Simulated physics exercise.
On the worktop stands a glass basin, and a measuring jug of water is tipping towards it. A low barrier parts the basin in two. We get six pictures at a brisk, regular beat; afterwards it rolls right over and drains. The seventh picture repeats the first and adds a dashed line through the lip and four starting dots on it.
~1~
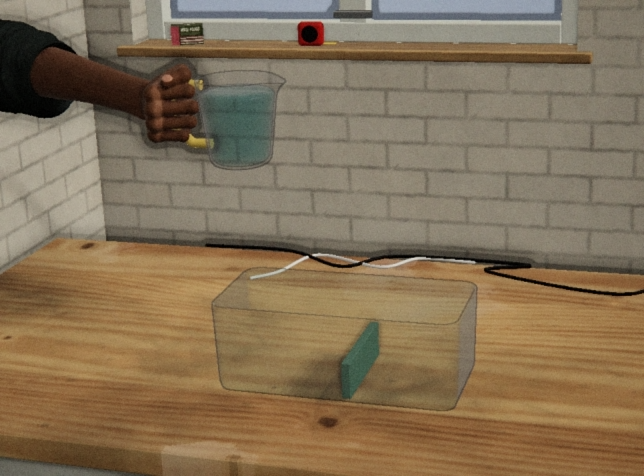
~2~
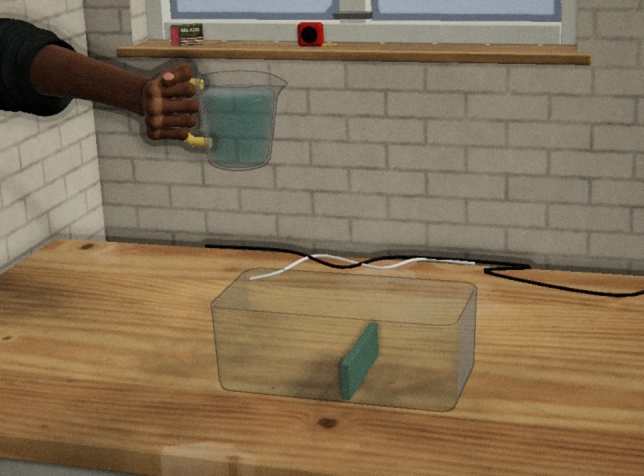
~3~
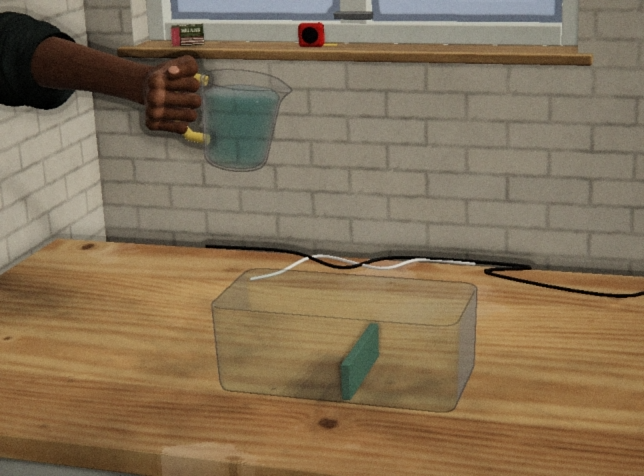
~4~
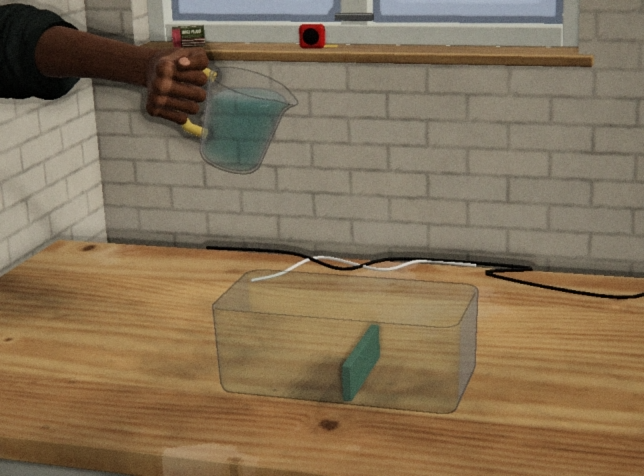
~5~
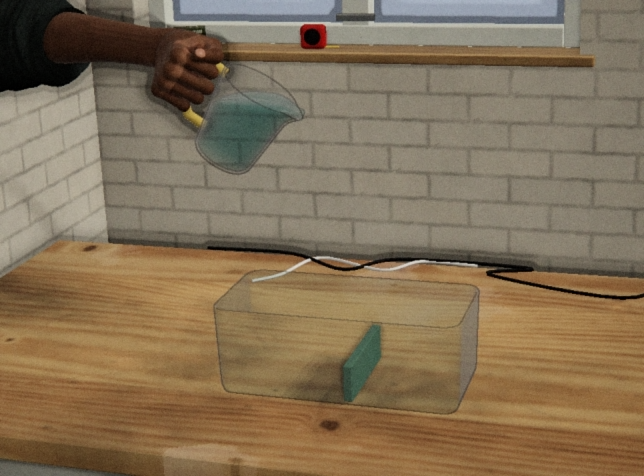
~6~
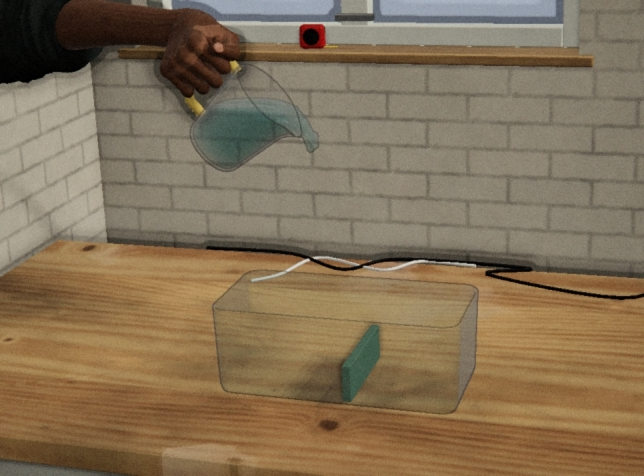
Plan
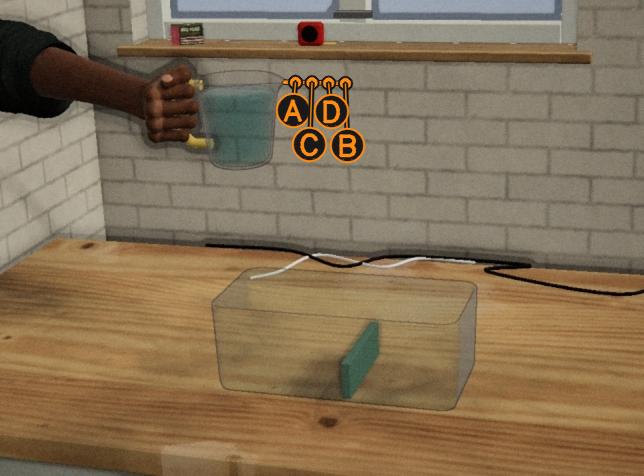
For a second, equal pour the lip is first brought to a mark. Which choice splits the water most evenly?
The best place is A.
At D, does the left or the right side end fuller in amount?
More ends on the right.
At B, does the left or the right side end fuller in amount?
More ends on the right.
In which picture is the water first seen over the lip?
In picture 5.
In orange, A at (295, 82); B at (345, 83); C at (311, 82); D at (328, 83).
If A is chosen, about 51 % ends left of the wall and 45 % right of it; 4 % is lost outside.
If B is chosen, about 11 % ends left of the wall and 84 % right of it; 5 % is lost outside.
If C is chosen, about 21 % ends left of the wall and 76 % right of it; 4 % is lost outside.
If D is chosen, about 10 % ends left of the wall and 85 % right of it; 5 % is lost outside.
